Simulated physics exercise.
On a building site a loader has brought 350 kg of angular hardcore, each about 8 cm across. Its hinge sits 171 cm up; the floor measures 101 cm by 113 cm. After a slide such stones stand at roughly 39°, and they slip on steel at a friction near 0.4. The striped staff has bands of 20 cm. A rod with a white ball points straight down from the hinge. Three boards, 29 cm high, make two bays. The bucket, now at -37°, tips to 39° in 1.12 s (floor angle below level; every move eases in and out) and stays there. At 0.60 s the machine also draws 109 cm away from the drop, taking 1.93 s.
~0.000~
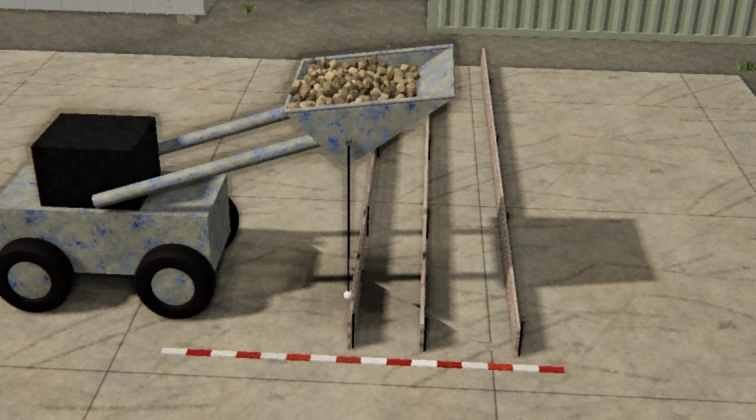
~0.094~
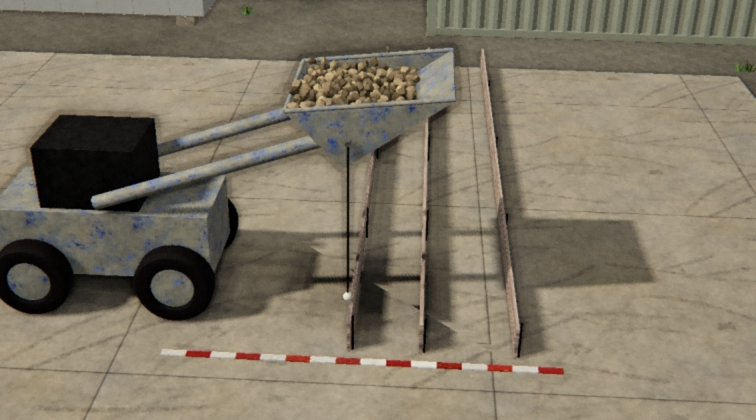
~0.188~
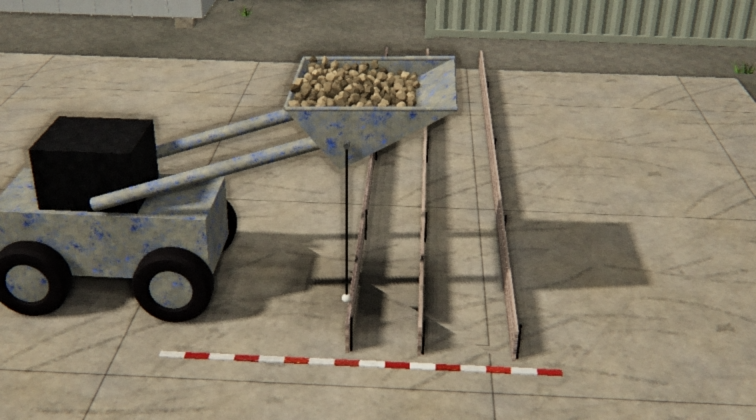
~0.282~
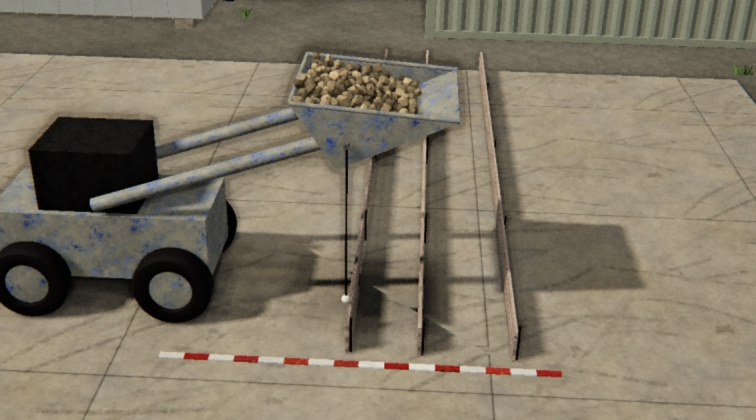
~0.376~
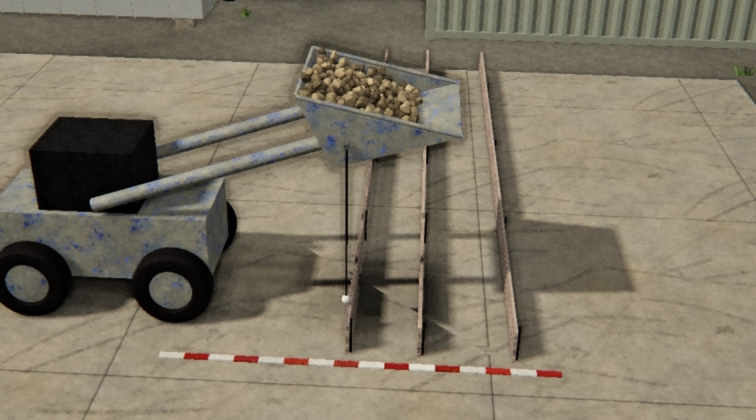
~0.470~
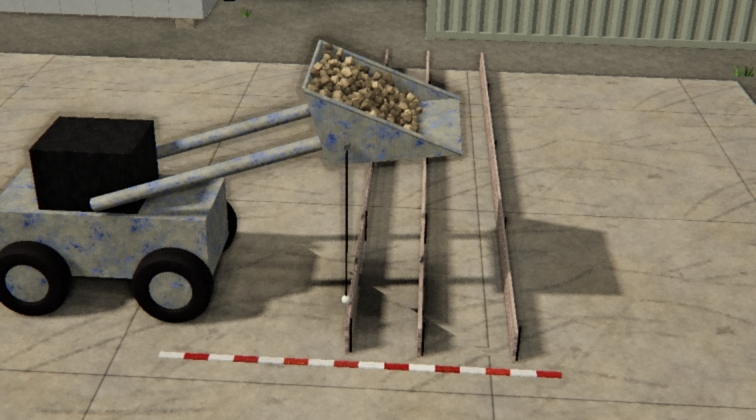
Blue-flecked grey loader bucket heaped with angular stones tilting steadily forward to the right above upright boards, the stones shifting inside it.
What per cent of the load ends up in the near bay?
About 60 per cent.
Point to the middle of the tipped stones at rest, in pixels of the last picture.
Their middle is at about (410, 289).
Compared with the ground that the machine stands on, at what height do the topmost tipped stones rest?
Some 30 cm above that level.
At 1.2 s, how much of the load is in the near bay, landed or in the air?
Some 30 per cent.
After 0.8 s the floor is at 27°; 100 % in the bucket; the foremost stones are at (409, 161).
After 1.2 s the floor is at 39°; 66 % in the bucket, 30 % in the near bay, 4 % in the far bay; the foremost stones are at (430, 247).
After 3.0 s the floor is at 39°; 0 % in the bucket, 59 % in the near bay, 41 % in the far bay; the foremost stones are at (500, 300).
After 5.6 s the floor is at 39°; 0 % in the bucket, 59 % in the near bay, 41 % in the far bay; the foremost stones are at (500, 300).
